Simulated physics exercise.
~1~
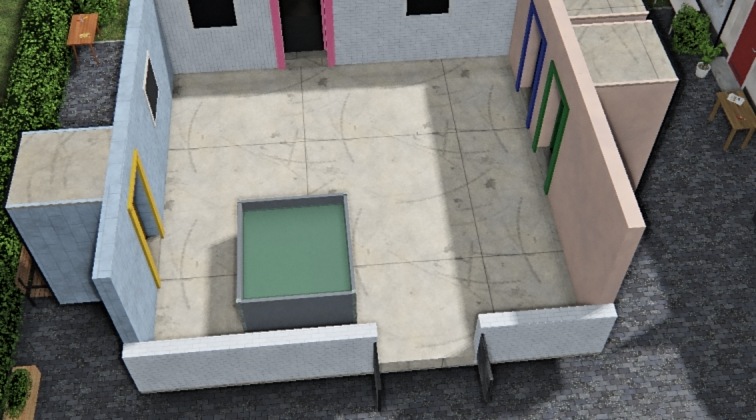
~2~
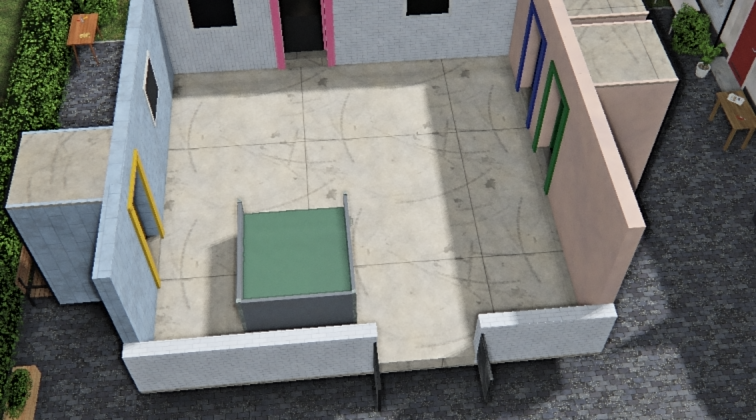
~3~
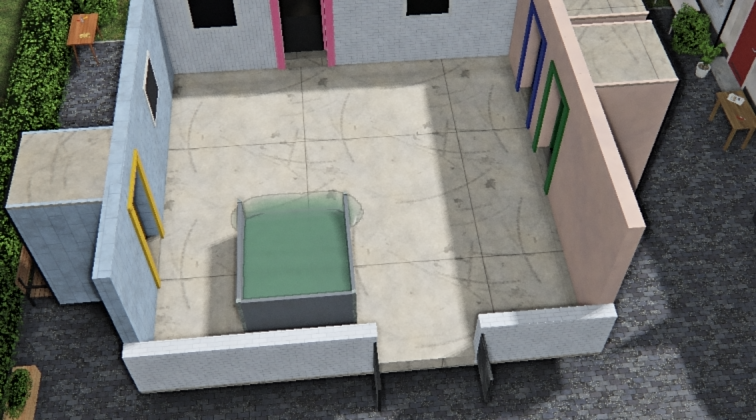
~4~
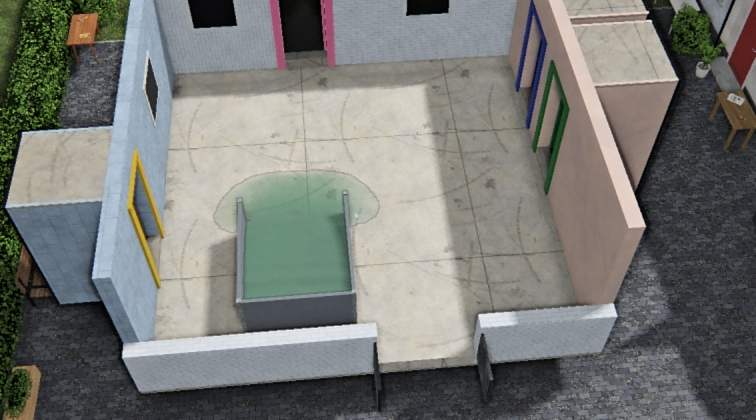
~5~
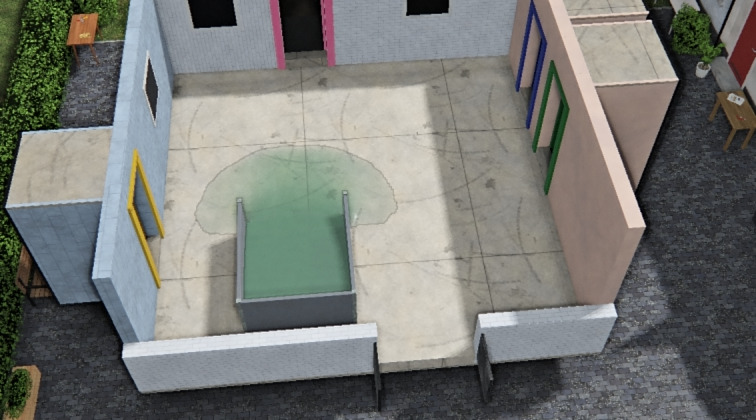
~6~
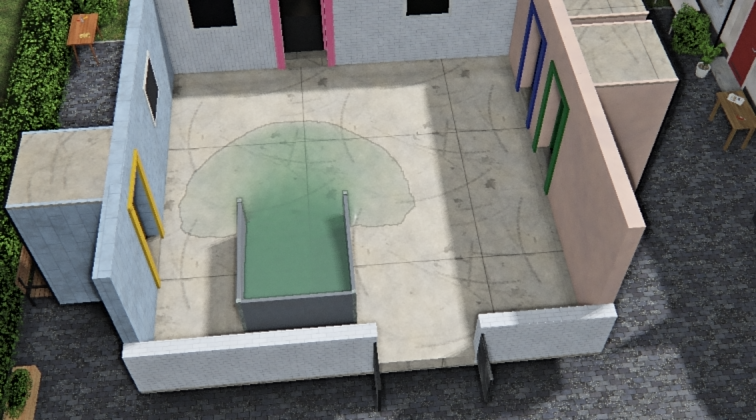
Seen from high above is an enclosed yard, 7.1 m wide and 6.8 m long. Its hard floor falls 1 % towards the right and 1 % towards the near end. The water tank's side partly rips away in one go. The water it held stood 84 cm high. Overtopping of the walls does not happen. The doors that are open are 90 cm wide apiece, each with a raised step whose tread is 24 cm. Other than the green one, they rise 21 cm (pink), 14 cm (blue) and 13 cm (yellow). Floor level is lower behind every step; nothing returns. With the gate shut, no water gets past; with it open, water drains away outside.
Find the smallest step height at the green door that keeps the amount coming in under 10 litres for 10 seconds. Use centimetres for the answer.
The smallest height is roughly 10.5 cm.
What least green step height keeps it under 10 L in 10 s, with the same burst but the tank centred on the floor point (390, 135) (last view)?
Then close to 5.0 cm.
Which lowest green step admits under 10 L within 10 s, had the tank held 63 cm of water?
Around 7.5 cm high.
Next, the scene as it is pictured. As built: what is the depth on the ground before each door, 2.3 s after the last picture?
In cm - pink: 23, blue: 4, yellow: 1, green: 0.
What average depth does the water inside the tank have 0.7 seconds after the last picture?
Near 37 cm, averaged.
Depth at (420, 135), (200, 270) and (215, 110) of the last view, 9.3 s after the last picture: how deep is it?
Depths in order: 6 / 3 / 1 cm.
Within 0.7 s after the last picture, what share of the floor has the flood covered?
Around 45 per cent of the free floor.
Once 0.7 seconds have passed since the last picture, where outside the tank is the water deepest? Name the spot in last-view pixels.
Check close to (294, 222).
Then, 0.7 s after the last picture water covers 45 % of the floor, deepest (31 cm) near (294, 222); it has not reached the green door.
Then, 2.3 s after the last picture water covers 55 % of the floor, deepest (41 cm) near (507, 59); it has not reached the green door.
Then, 9.3 s after the last picture water covers 90 % of the floor, deepest (22 cm) near (583, 333); 9 cm at the green door, 0 litres in over its 17 cm step.
At the green door as built, the water peaked near 14 cm, 6.7 s after the last picture.
With a step of 9 cm, 20 litres would have come in within the 10 s; with 12.5 cm, 2 litres. So under 10 litres takes about 10.5 cm.
